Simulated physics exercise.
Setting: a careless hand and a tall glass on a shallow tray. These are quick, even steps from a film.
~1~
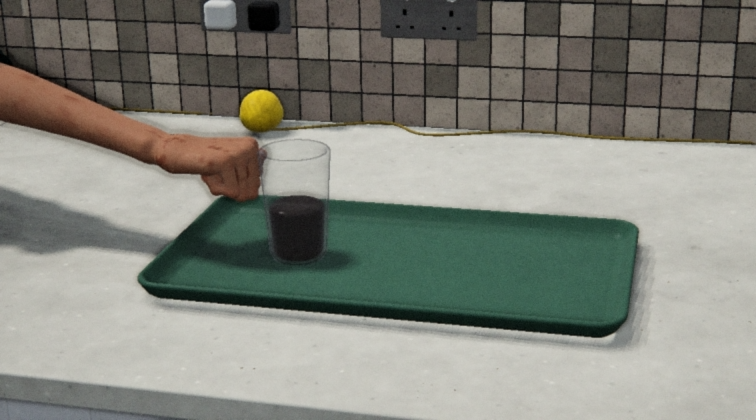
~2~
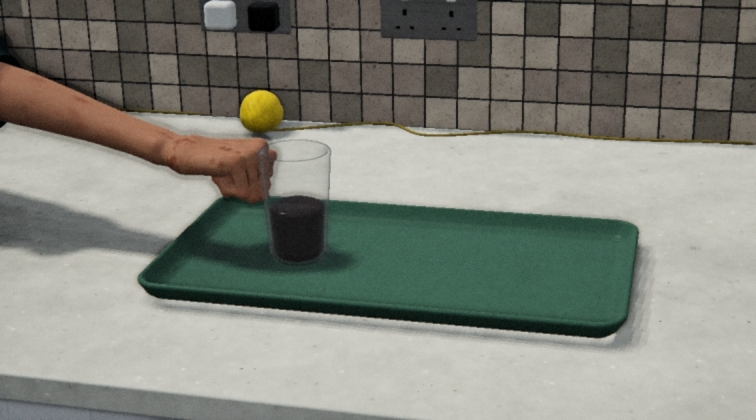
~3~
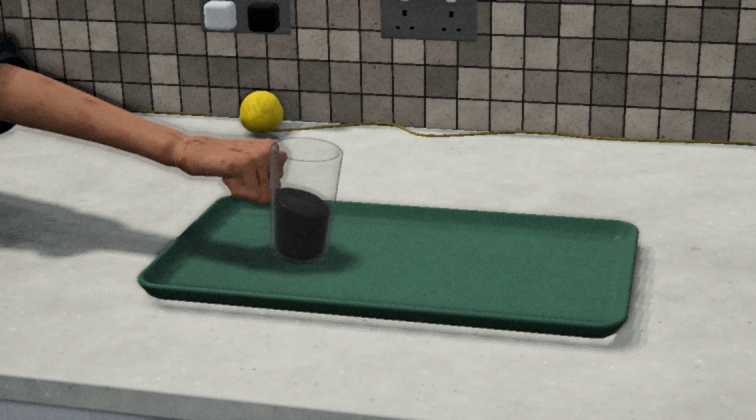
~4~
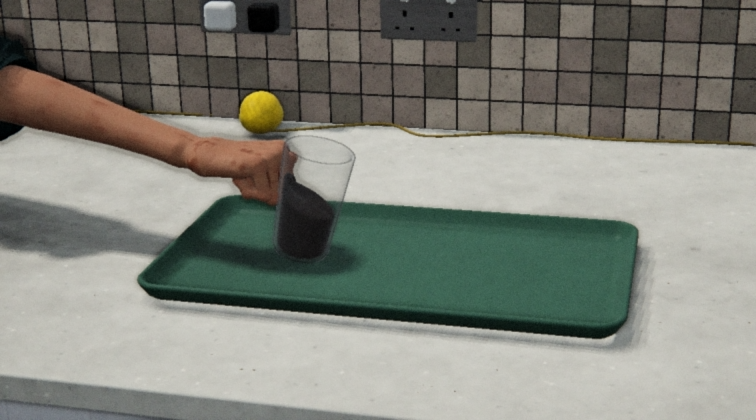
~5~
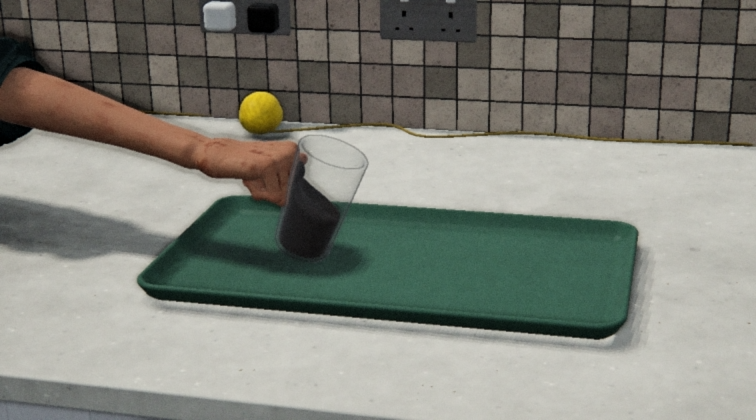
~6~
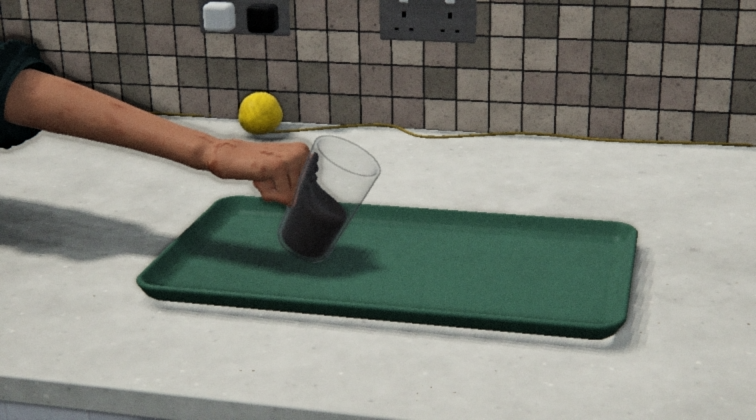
A hand pushes against a tall glass of dark coffee, tilting it to the right.
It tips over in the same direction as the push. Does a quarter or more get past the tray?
As you'd see, the tray fails to keep three quarters of it.
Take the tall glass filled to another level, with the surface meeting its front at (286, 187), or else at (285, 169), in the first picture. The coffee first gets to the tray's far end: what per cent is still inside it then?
About 50 per cent first, about 45 per cent second.
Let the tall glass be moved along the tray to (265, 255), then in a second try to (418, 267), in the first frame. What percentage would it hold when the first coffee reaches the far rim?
It would be around 45 % first and around 85 % second.
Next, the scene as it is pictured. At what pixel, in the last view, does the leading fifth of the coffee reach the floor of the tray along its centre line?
At about (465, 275).
A moment on, the tall glass lies on its side and 99 per cent is in the glass, 0 on the tray and 1 above or beyond its rim.
Next, the tall glass lies on its side and 54 per cent is in the glass, 45 on the tray and 1 above or beyond its rim.
Then the tall glass lies on its side and 29 per cent is in the glass, 57 on the tray and 14 above or beyond its rim.
Later the tall glass lies on its side and 16 per cent is in the glass, 49 on the tray and 35 above or beyond its rim.
In the end 65 per cent is held by tray and glass, 35 is off the tray.
